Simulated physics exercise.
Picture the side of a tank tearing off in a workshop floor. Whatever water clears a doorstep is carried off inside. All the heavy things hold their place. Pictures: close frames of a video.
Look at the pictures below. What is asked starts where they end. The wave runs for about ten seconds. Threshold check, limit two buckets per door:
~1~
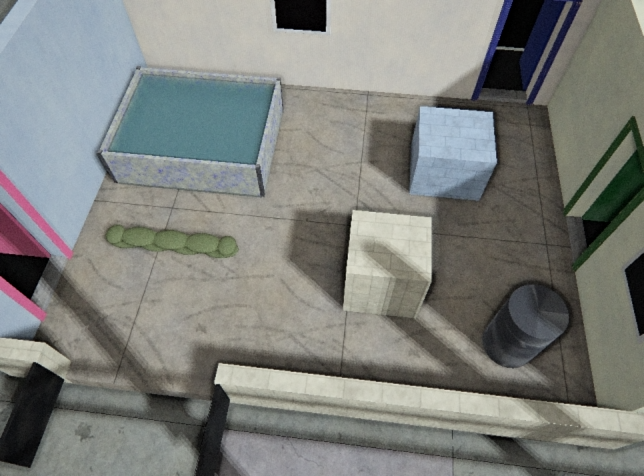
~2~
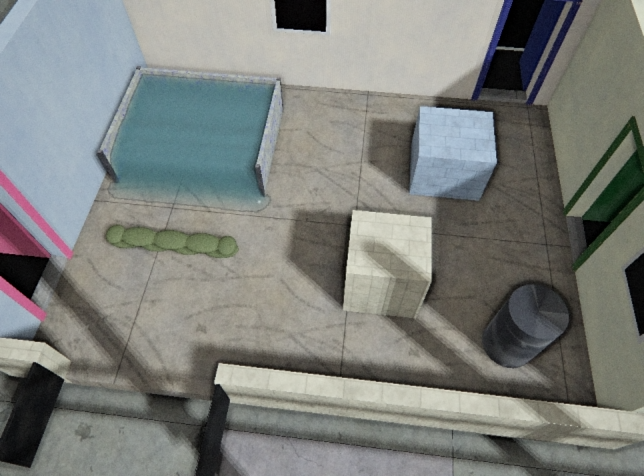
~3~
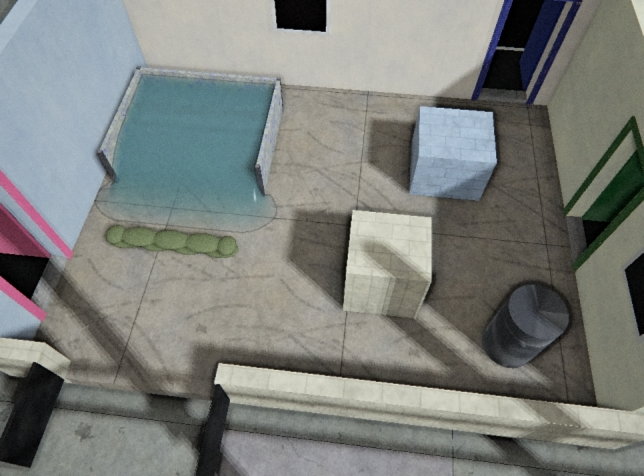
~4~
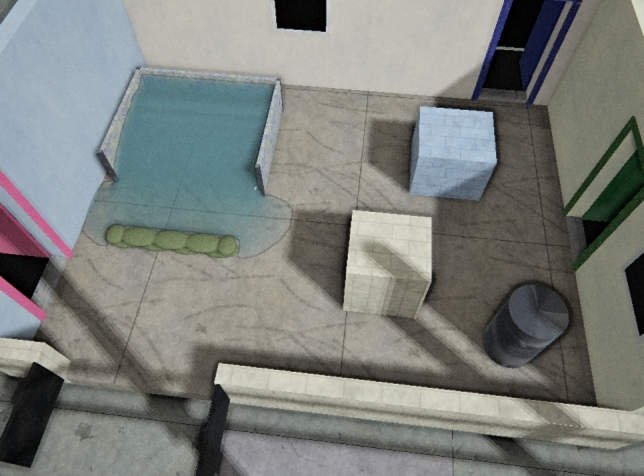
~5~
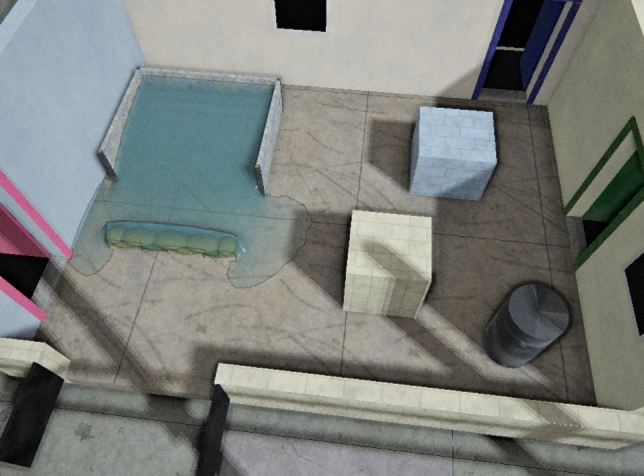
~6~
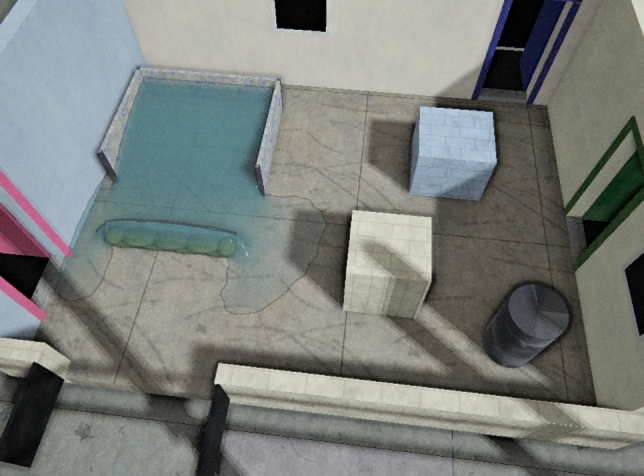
At the end, the pink door will count as flooded; the green door will count as flooded; the blue door will not count as flooded.
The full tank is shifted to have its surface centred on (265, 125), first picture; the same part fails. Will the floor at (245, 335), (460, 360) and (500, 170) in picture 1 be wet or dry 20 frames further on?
I'd call them watered, watered and still dry, in the order asked.
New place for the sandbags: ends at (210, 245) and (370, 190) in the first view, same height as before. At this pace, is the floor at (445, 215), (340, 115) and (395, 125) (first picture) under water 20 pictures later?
Point one: Untouched. Point two: Submerged. Point three: Submerged.
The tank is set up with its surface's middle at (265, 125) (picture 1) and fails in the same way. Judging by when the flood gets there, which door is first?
First: The pink door.
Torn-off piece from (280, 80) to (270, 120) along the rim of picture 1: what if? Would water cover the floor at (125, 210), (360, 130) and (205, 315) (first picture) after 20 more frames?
In the order given: Untouched, swamped and untouched.
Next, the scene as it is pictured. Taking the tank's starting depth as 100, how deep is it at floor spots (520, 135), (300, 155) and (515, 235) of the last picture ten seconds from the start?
First spot roughly 10 %, second 2 %, third 8 %.
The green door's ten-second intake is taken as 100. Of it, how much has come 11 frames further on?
Around 0 percent.
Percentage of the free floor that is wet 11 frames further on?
Close to 40 in a hundred, I think.
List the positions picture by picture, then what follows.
Still water in the water tank at (195, 118), in the first frame.
Water pours out at (187, 179) and has run to (267, 198), in the second frame.
Water pours out at (187, 180) and has run to (266, 220), in the third frame.
Water pours out at (187, 181) and has run to (284, 225), in the fourth frame.
Water pours out at (188, 181) and has run to (277, 264), in the fifth frame.
Water pours out at (188, 181) and has run to (61, 289), in the sixth frame.
A moment on, water covers 35 % of the floor; the pink door under two buckets in, the green door not reached, the blue door not reached.
Next, water covers 40 % of the floor; the pink door under two buckets in, the green door not reached, the blue door not reached.
Then, water covers 55 % of the floor; the pink door over two buckets in, the green door not reached, the blue door not reached.
Later, water covers 80 % of the floor; the pink door over two buckets in, the green door over two buckets in, the blue door not reached.
In the end, water covers 95 % of the floor; the pink door over two buckets in, the green door far over two buckets in, the blue door wet at the sill, nothing in.
